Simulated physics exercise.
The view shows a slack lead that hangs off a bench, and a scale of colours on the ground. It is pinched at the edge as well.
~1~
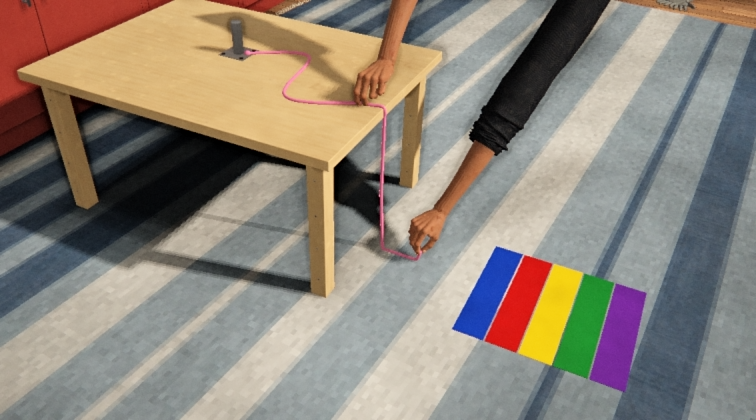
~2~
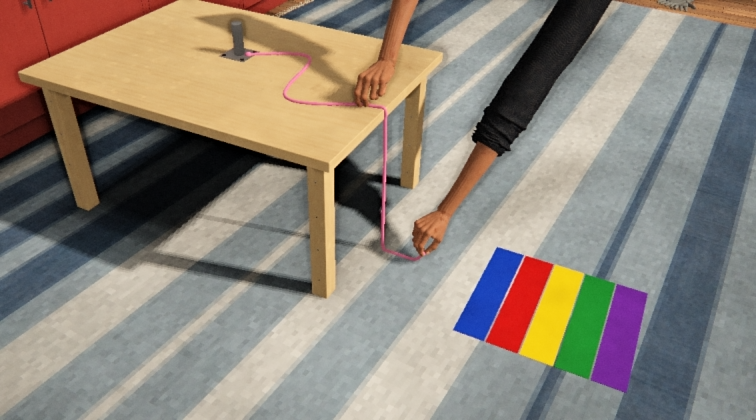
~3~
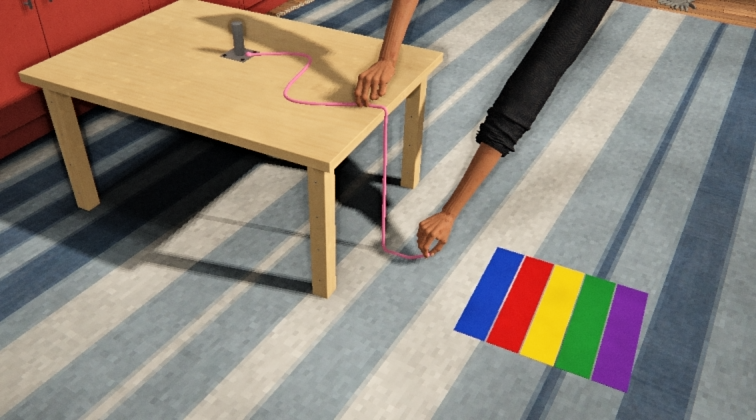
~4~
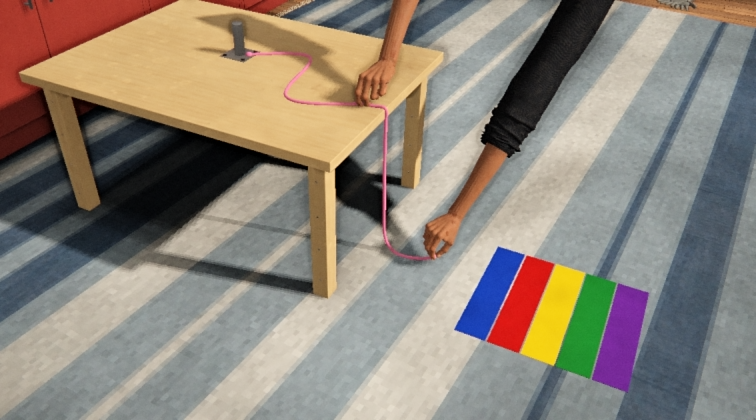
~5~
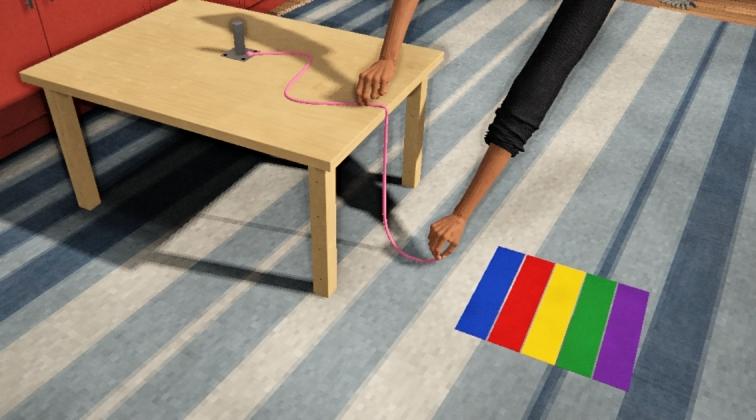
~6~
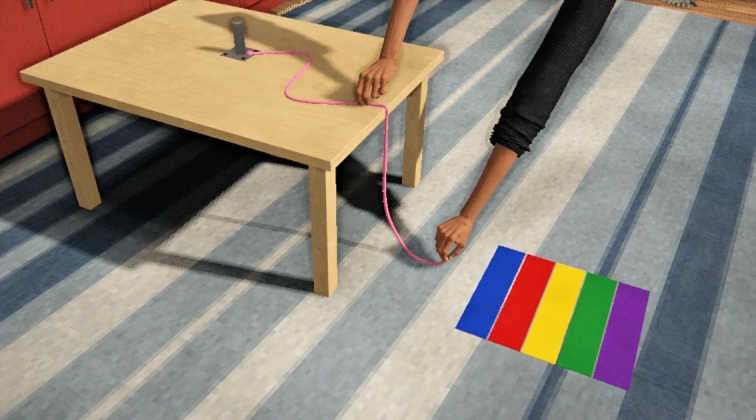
A hand drew the loose end of a pink cord slowly to the right, just above a striped rug near a strip of coloured bands, while another hand pinched the cord at the table's edge.
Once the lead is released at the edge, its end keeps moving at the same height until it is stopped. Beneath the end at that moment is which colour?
Beneath it is purple.
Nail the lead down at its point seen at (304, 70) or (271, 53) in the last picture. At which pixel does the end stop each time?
I'd say about (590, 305) for the first and about (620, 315) for the second.
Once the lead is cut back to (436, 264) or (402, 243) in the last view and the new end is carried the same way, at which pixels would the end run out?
It ends up at (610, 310) the first time and at (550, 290) the second.
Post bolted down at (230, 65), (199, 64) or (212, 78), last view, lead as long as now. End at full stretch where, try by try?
About (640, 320), (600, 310) and (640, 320).
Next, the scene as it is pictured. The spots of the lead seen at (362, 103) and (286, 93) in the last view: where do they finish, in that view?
Roughly at (441, 142), and the other roughly at (372, 95).
Early on, end near (556, 294); over yellow.
Midway, end near (602, 309); over green.
At the end of the slack, end near (629, 317); over purple. The end stops over the purple strip.
